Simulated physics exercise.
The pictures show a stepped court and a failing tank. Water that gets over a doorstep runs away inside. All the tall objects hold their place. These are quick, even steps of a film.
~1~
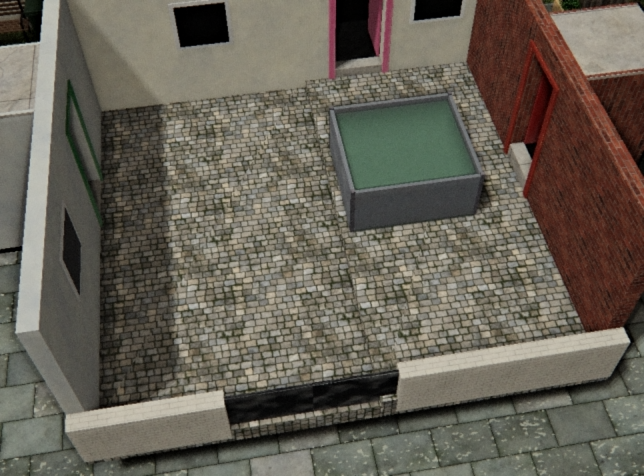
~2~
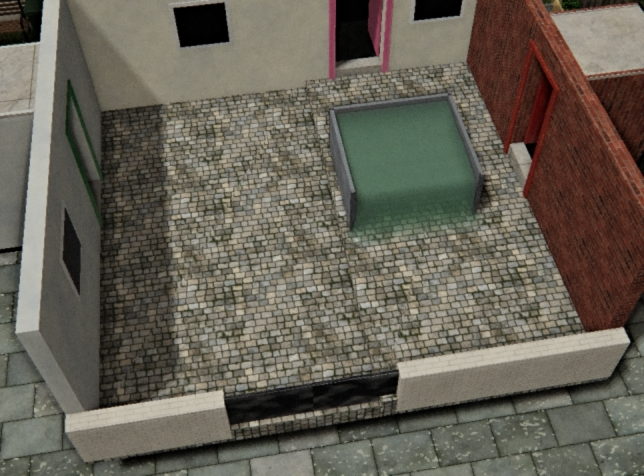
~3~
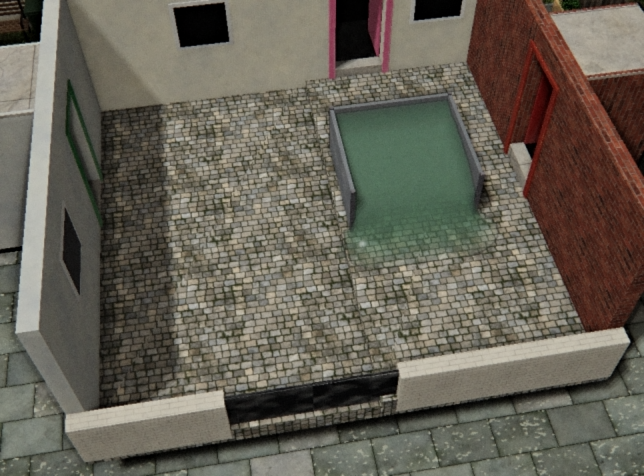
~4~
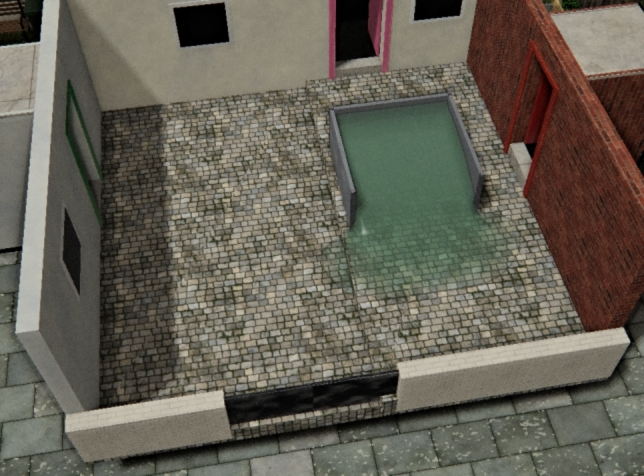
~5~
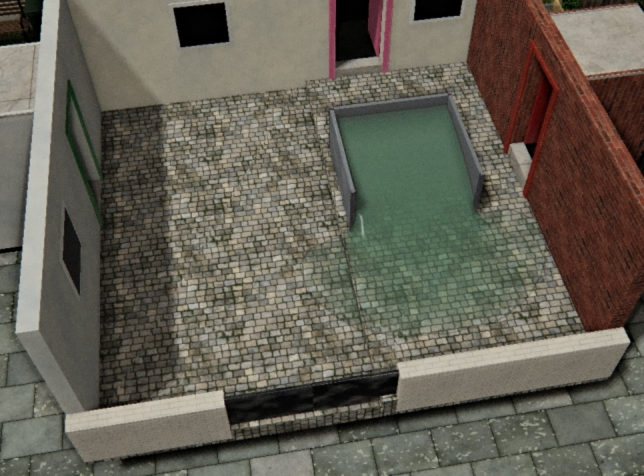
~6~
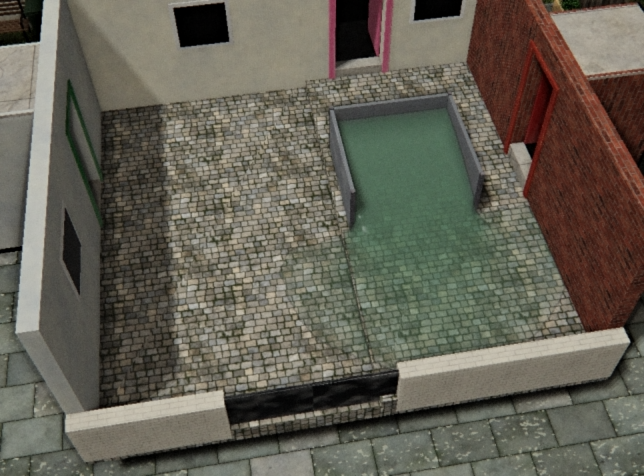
Green water pours from the tank's open front and spreads across the paved courtyard floor.
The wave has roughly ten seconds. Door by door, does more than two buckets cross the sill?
In the end: The pink door stays under that; the red door stays under that; the green door stays under that.
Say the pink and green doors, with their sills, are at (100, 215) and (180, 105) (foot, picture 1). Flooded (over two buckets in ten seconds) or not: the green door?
Then: The green one is over.
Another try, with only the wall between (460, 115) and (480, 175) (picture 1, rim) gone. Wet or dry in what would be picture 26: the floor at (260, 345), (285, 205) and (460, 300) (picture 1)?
In that order: Covered, no water, flooded.
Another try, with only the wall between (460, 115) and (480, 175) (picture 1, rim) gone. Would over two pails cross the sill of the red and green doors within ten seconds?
Red door passes that mark; green door lets more in.
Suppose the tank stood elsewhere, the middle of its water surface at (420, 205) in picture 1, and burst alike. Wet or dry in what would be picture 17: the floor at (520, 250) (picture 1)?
There: Covered.
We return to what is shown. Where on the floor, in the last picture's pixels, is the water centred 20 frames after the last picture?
Near (375, 291).
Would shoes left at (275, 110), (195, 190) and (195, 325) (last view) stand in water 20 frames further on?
In that order: No water, clear, flooded.
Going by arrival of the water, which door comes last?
I say the one in pink.
A moment on, water covers 30 % of the floor; the pink door not reached, the red door not reached, the green door not reached.
Next, water covers 35 % of the floor; the pink door not reached, the red door not reached, the green door not reached.
Then, water covers 50 % of the floor; the pink door not reached, the red door wet at the sill, nothing in, the green door not reached.
Later, water covers 85 % of the floor; the pink door wet at the sill, nothing in, the red door wet at the sill, nothing in, the green door wet at the sill, nothing in.
In the end, water covers 100 % of the floor; the pink door wet at the sill, nothing in, the red door wet at the sill, nothing in, the green door under two buckets in.
